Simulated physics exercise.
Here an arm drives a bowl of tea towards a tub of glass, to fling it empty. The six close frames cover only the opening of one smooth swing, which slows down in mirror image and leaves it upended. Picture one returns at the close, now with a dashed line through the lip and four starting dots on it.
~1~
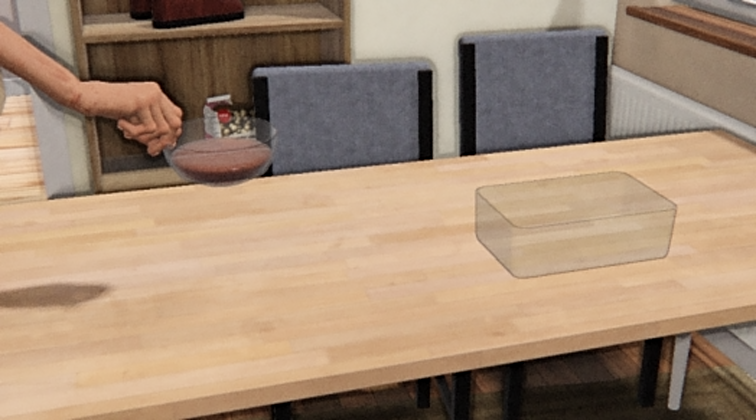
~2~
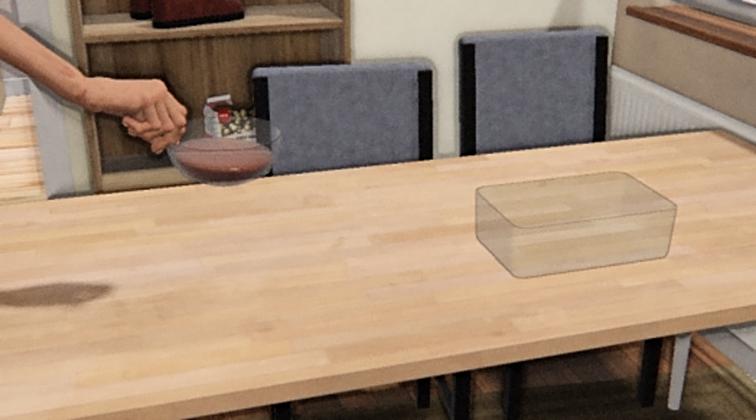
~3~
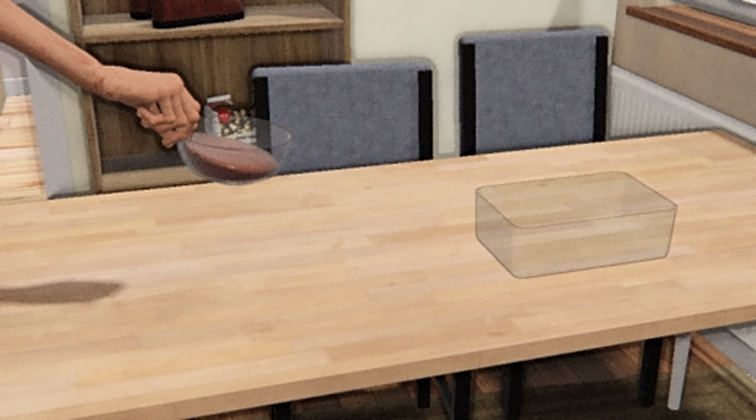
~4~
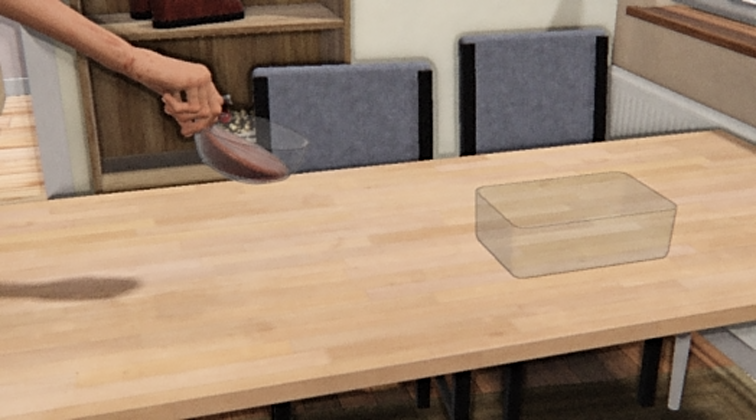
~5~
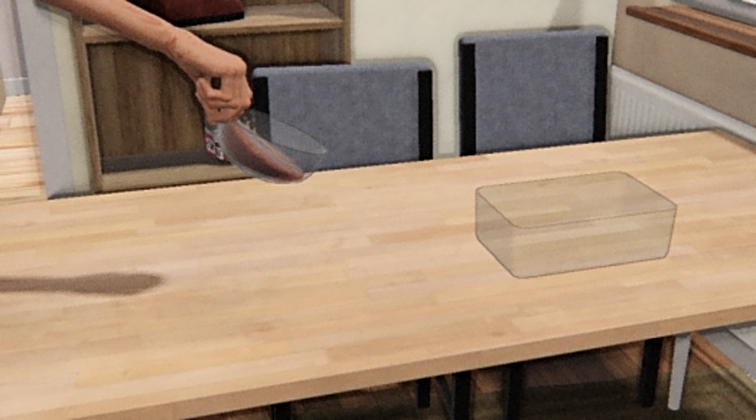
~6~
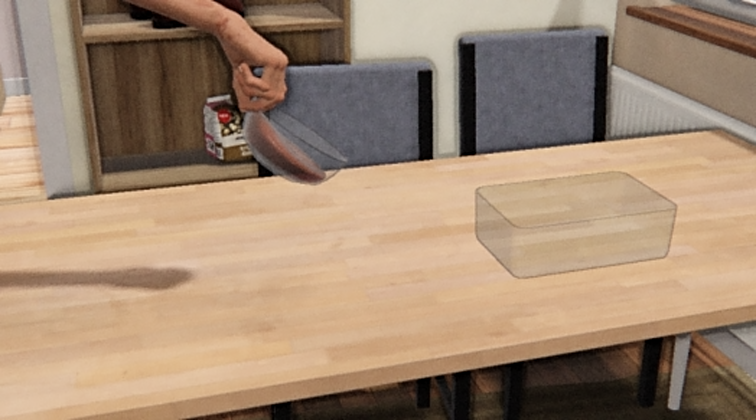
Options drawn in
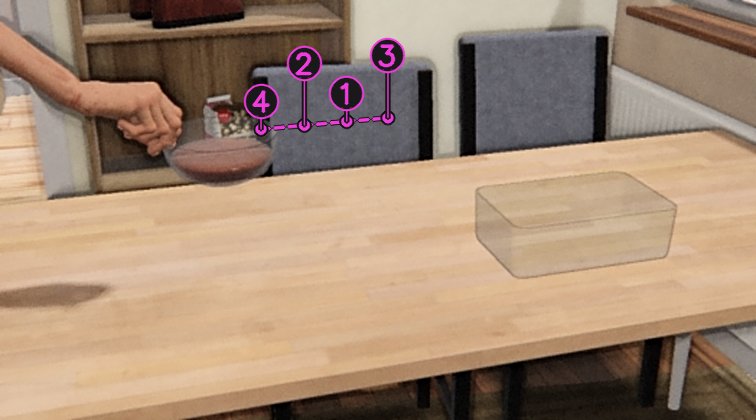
A bare arm at the upper left grips a clear bowl of reddish-brown liquid above a long, pale wooden table, seen from slightly above in a room. A clear rectangular tub stands on the right, with two grey-blue chairs, wooden shelves and a small carton behind. The arm carries the bowl a short way right, tilting it steadily rightward as its shadow slides along, while the view stays still.
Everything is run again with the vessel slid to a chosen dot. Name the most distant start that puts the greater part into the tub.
Use place 2.
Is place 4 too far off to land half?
Yes, it does.
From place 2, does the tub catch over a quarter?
Yes, it does.
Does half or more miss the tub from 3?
No, not at all.
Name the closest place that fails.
It is 4.
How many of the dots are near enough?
Three of them.
In magenta, 1 at (346, 121); 2 at (304, 125); 3 at (387, 117); 4 at (261, 129).
With 1, about 73 % lands in the tub, 5 % falls short and 22 % goes beside or beyond.
With 2, about 70 % lands in the tub, 18 % falls short and 12 % goes beside or beyond.
With 3, about 69 % lands in the tub, 8 % falls short and 24 % goes beside or beyond.
With 4, about 13 % lands in the tub, 79 % falls short and 8 % goes beside or beyond.
